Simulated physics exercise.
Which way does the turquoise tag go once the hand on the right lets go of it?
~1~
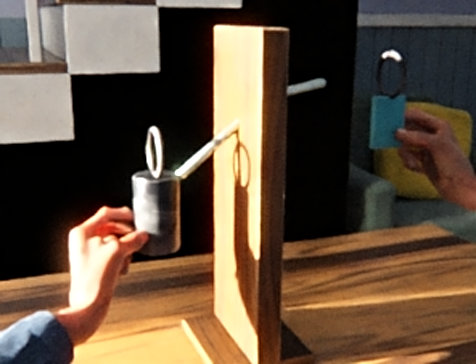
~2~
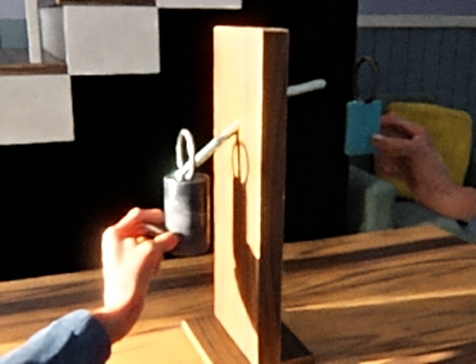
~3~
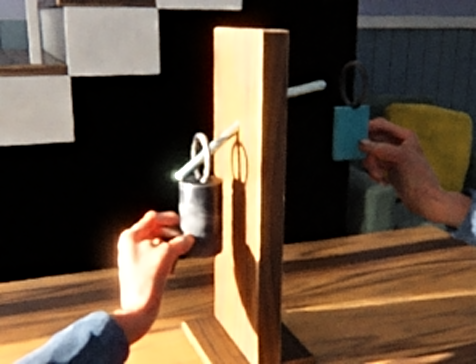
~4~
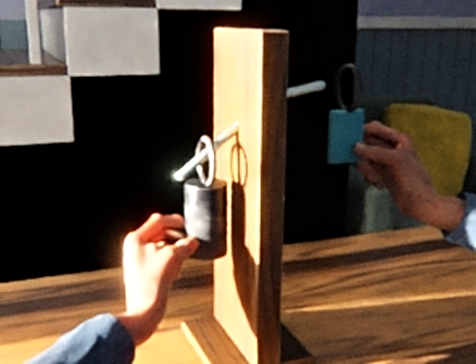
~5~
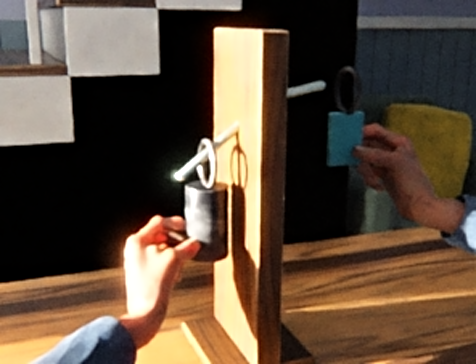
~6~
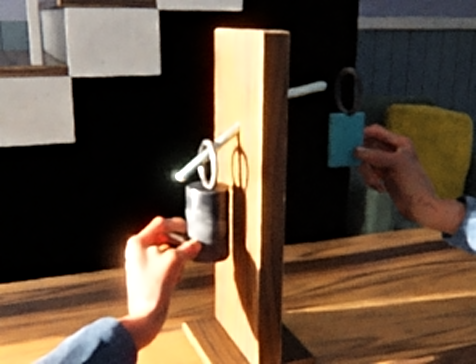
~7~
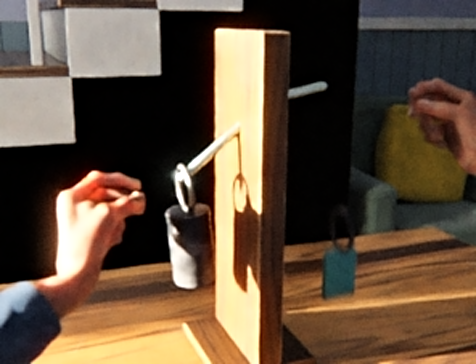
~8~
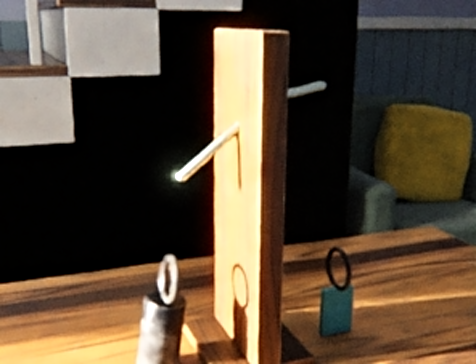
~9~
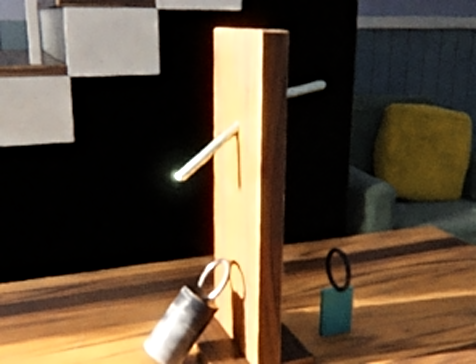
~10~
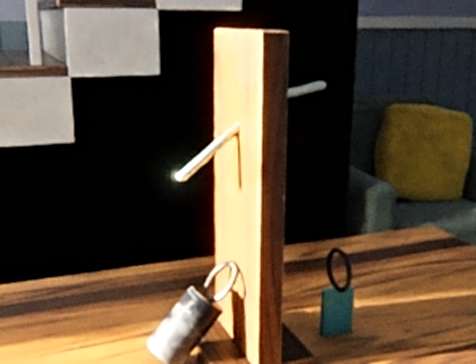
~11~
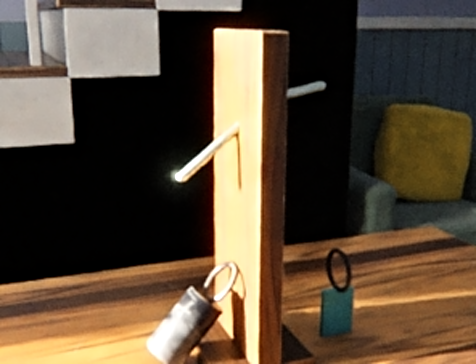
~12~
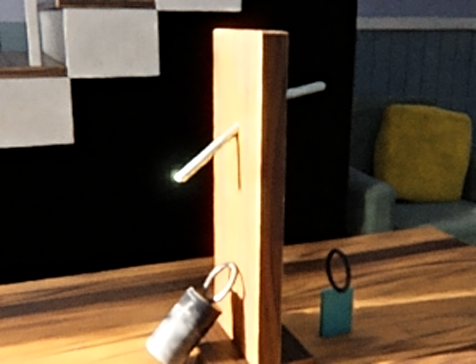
It moves down, dropping from beside the peg to the table.
